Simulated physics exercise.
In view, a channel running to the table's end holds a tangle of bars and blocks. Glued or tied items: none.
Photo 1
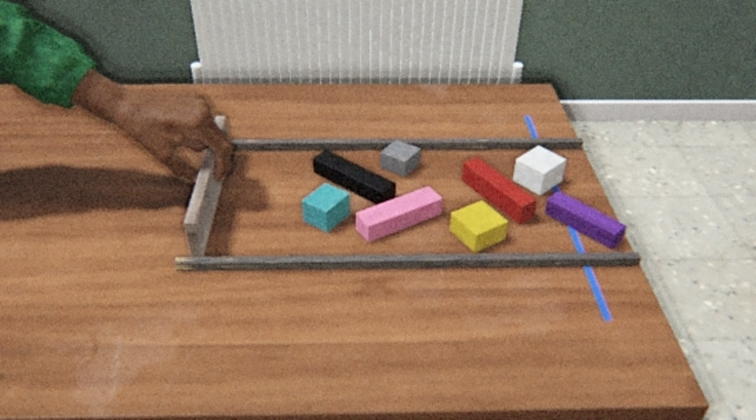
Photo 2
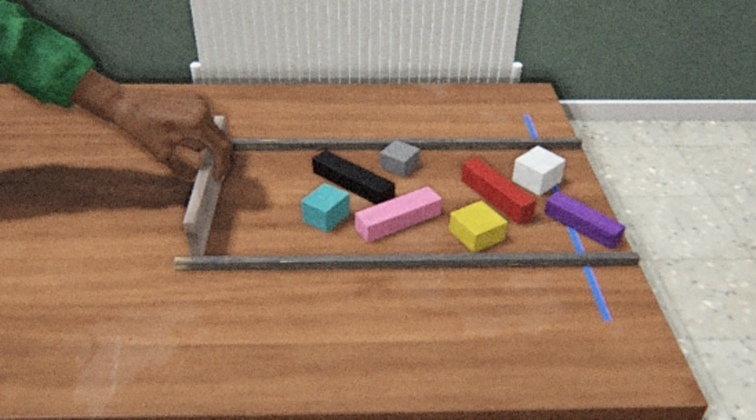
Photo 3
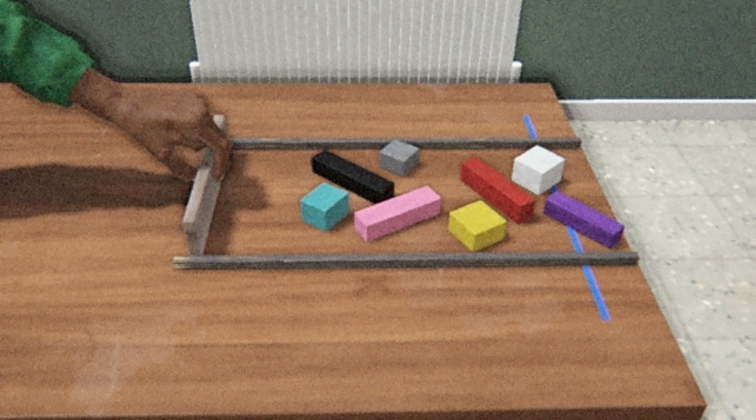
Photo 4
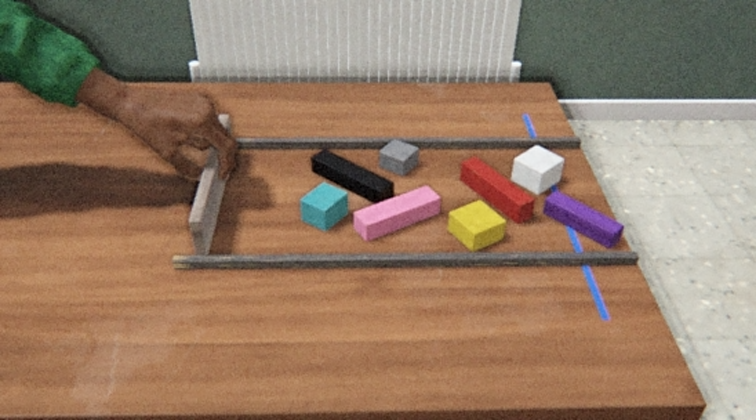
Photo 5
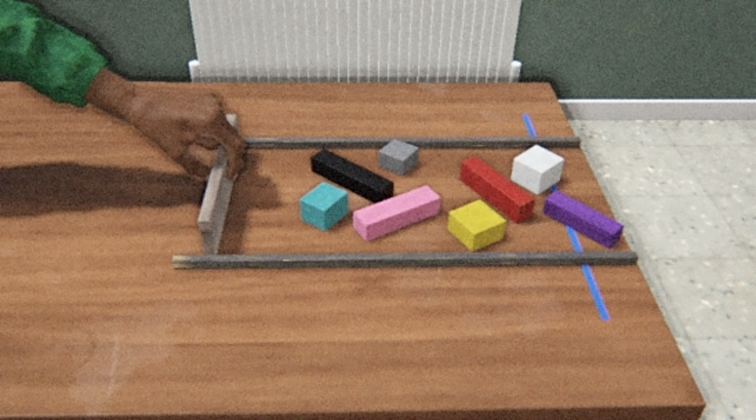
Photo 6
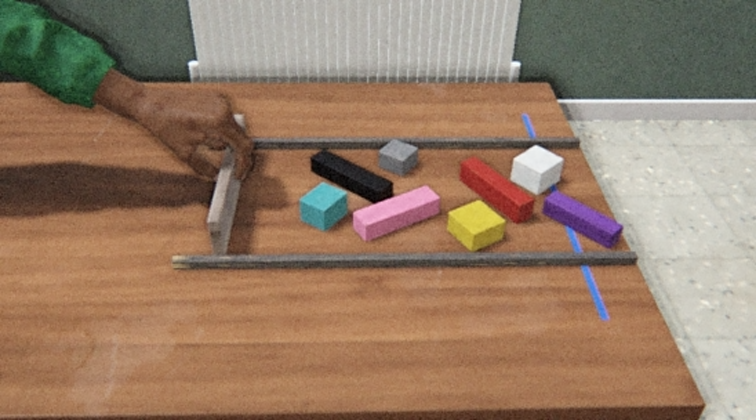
A dark-skinned hand in a green sleeve slides a pale upright board slightly rightward between two dark rails on a wooden table, seen from above at an angle, with a white radiator behind. Black, turquoise, grey and pink pieces lie left of yellow, red, white and purple ones, near a blue tape line at right. The board stays clear of the pieces, which lie still, while the view barely shifts.
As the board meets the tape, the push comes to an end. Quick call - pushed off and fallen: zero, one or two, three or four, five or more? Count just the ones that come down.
Call: Three or four.
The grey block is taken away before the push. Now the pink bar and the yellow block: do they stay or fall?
The pink bar does not fall, the yellow block tumbles off.
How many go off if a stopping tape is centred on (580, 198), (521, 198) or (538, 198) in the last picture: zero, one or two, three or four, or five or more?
So, tape by tape, it's at least five, then just one or two, then just one or two.
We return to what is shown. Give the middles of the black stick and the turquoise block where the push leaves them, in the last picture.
Black stick: (581, 175); turquoise block: (578, 198).
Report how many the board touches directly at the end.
That would be 3 of them.
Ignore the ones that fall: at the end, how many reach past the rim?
It would come to 3.
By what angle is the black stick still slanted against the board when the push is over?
I'd estimate about 25 degrees.
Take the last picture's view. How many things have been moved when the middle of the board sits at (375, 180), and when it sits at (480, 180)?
At the first spot the count is 4, and at the second it is 8.
A little later, none off yet; purple stick at rest near (582, 219); white block at rest near (537, 170); red bar at rest near (495, 189).
Next, none off yet; purple stick at rest near (582, 219); white block at rest near (537, 170); red bar at rest near (498, 189).
Later still, none off yet; purple stick shifted a little near (624, 213); white block shifted about its own width near (579, 162); red bar shifted about its own width near (571, 180).
When it is over, the number that fall off is three or four; down, yellow block, red bar, white block and purple stick.
